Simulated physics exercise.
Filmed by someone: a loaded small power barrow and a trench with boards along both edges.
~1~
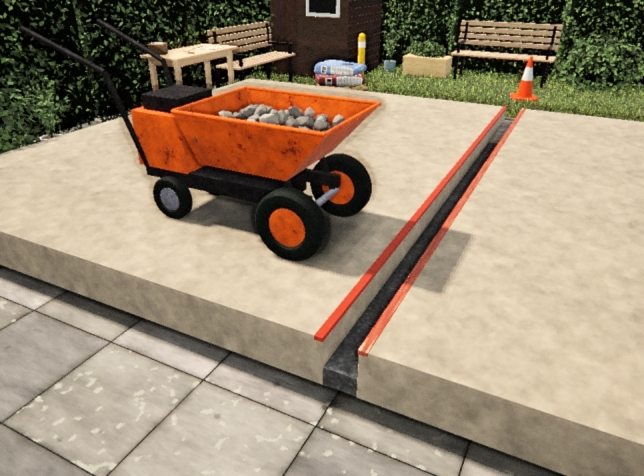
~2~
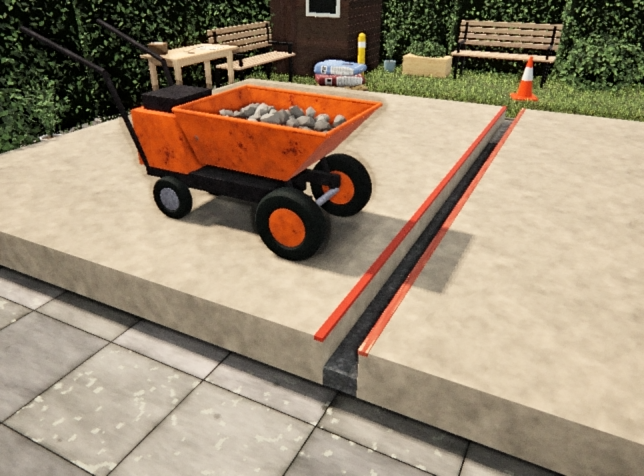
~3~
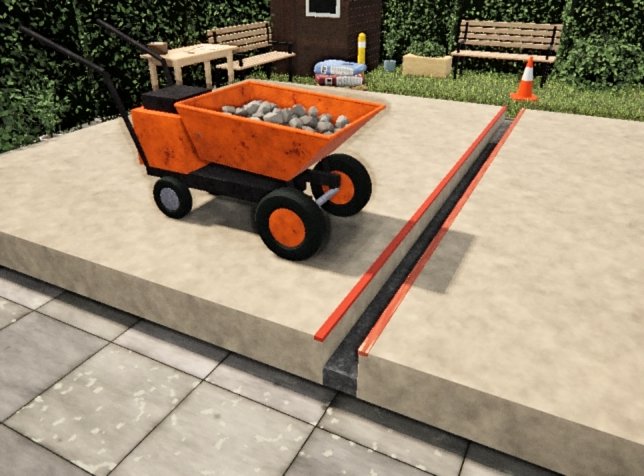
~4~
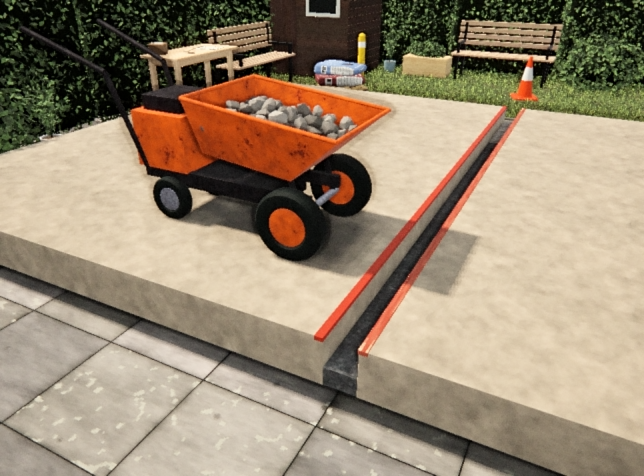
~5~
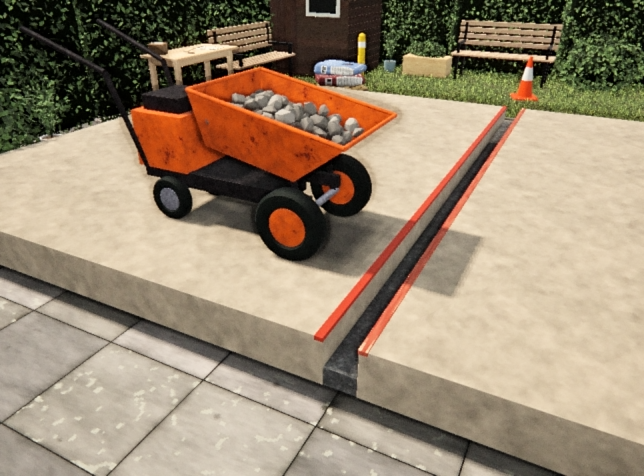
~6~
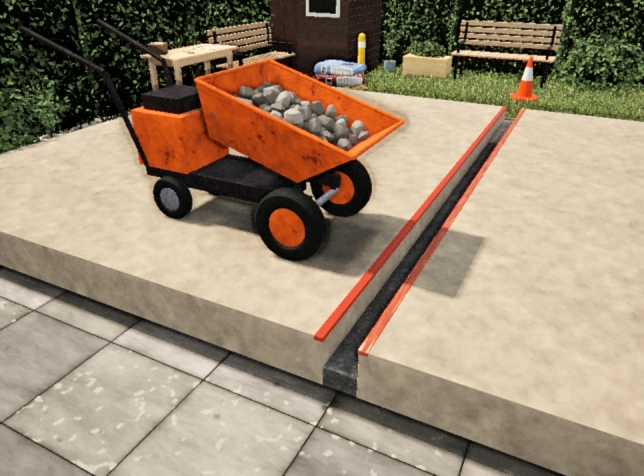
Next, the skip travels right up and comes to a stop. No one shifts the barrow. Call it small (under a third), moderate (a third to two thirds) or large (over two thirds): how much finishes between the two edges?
Small.
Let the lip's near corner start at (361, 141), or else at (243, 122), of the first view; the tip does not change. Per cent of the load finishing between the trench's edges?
About 0 per cent, then about 30 per cent.
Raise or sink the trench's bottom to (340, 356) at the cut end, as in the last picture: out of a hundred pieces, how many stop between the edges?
It works out to some 10 percent.
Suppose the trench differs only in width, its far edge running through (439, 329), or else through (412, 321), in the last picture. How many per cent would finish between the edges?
I'd say some 90 in a hundred, followed by 60 in a hundred.
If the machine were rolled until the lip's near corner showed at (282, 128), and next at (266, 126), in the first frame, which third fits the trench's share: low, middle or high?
Between a third and two thirds; then in the middle band.
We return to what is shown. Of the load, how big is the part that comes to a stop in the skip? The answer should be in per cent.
20 per cent, roughly.
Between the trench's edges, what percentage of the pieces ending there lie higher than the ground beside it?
Estimate: Near 15 per cent.
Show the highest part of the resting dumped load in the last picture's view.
Close to (442, 254).
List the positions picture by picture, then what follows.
Lip of the skip at (325, 135), level; top of the load at (273, 124), broken stones; first edge of the trench at (347, 301); far edge at (388, 314), the trench under half as wide as the skip, and about as deep as wide, in the first frame.
Lip of the skip at (327, 136), level; top of the load at (274, 123), in the second frame.
Lip of the skip at (331, 139), tipped barely; top of the load at (265, 110), in the third frame.
Lip of the skip at (337, 143), tipped a little; top of the load at (256, 108), in the fourth frame.
Lip of the skip at (344, 149), tipped a little; top of the load at (259, 116), in the fifth frame.
Lip of the skip at (353, 158), tipped clearly; top of the load at (266, 111); first edge of the trench at (347, 301); far edge at (388, 314), in the sixth frame.
Soon, skip tipped steeply; all in the skip.
A while on, skip tipped right over; about half in the skip; a stray few in or heaped over the trench; about half beyond it; a stray few falling.
Towards the end, skip tipped right over; about a quarter in the skip; a small part in or heaped over the trench; about two thirds beyond it.
Finally, skip tipped right over; about a quarter in the skip; a small part in or heaped over the trench; about two thirds beyond it.
